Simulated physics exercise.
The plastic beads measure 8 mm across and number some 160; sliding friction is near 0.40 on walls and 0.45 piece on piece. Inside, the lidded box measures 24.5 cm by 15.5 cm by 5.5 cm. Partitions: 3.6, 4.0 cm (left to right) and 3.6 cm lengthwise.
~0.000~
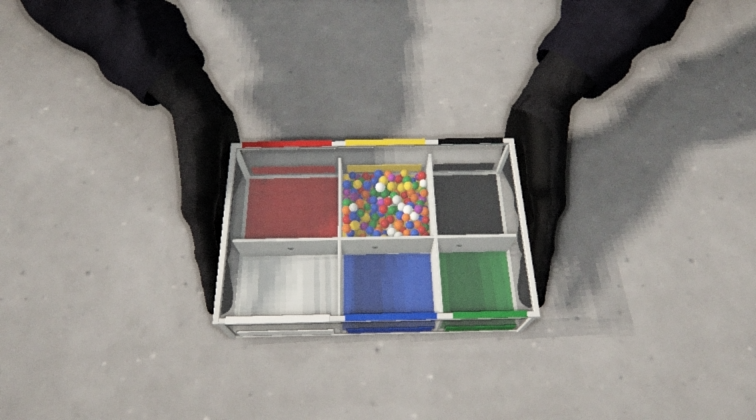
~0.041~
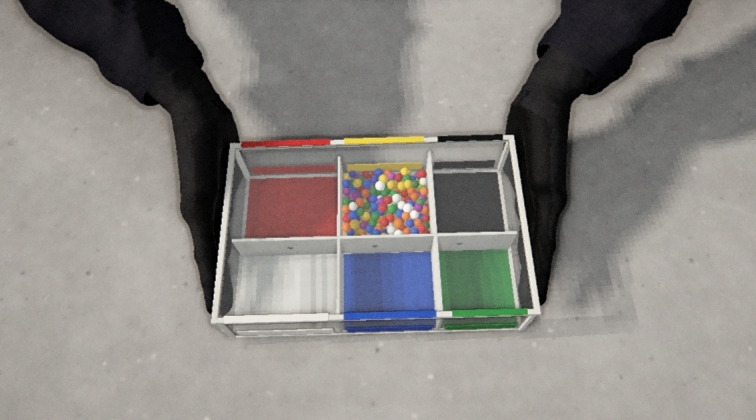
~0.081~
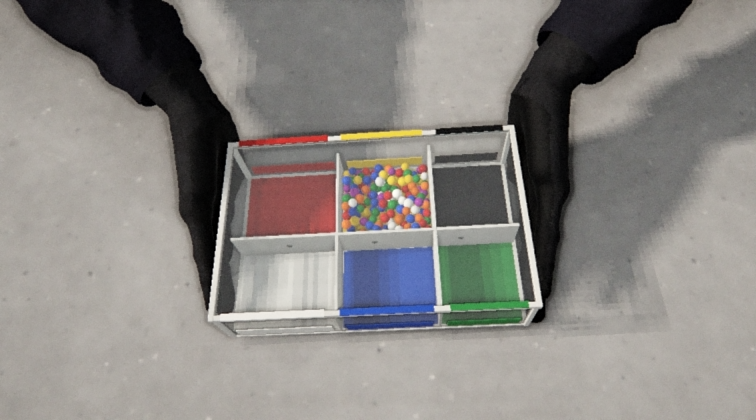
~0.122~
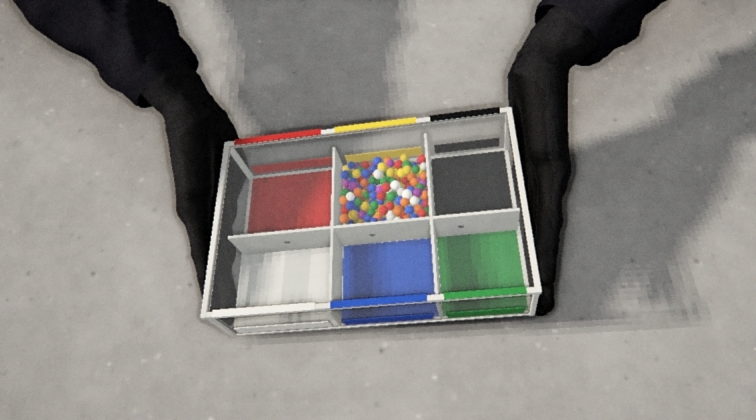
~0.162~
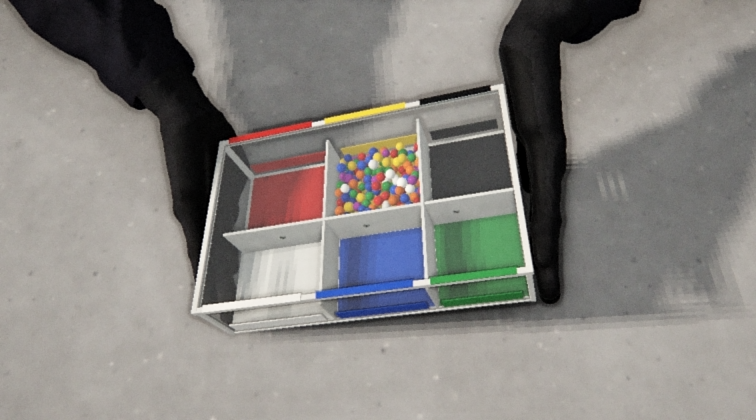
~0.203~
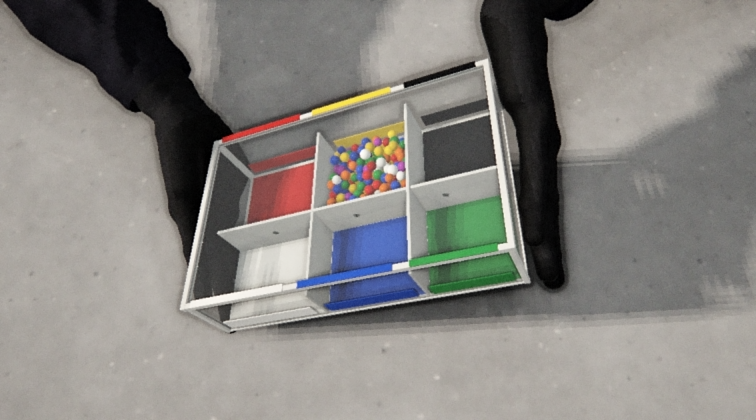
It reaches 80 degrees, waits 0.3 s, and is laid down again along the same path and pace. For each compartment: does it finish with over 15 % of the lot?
Red compartment: Yes; blue compartment: No; green compartment: No; yellow compartment: Yes; white compartment: No; black compartment: No.
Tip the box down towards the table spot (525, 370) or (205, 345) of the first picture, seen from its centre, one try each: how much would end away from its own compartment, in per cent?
Some 25 and 55 per cent.
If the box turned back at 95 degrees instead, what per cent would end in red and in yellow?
Then: Red 65, yellow 35.
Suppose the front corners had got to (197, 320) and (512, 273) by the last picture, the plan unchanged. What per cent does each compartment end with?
Red 40, blue 0, green 0, yellow 55, white 5, black 0.
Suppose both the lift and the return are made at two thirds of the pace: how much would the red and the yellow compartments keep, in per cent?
Then: Red 20, yellow 80.
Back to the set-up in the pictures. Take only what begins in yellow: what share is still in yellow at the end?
Roughly 60 per cent.
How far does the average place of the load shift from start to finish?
About 6.0 cm.
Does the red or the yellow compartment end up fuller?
The yellow compartment.
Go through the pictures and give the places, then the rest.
In the first picture, box tilt 0 degrees, front corners at (219, 319) and (534, 312); yellow 100 %.
In the second picture, box tilt 1 degrees, front corners at (218, 319) and (534, 310).
In the third picture, box tilt 5 degrees, front corners at (215, 317) and (536, 303), lowest corner left back.
In the fourth picture, box tilt 10 degrees, front corners at (208, 313) and (535, 288), lowest corner left back.
In the fifth picture, box tilt 17 degrees, front corners at (199, 309) and (527, 268), lowest corner left back.
In the sixth picture, box tilt 24 degrees, front corners at (188, 305) and (508, 245), lowest corner left back; yellow 100 %. Its pace works out near 170 degrees a second.
After 0.78 s, tilt 80 degrees; red 30 %, yellow 70 %.
After 1.17 s, tilt 44 degrees; red 45 %, yellow 55 %.
Then, at 1.64 s, tilt 0 degrees; red 45 %, yellow 55 %.
By 2.1 s all is still; red 45 %, blue 0 %, green 0 %, yellow 55 %, white 0 %, black 0 %.
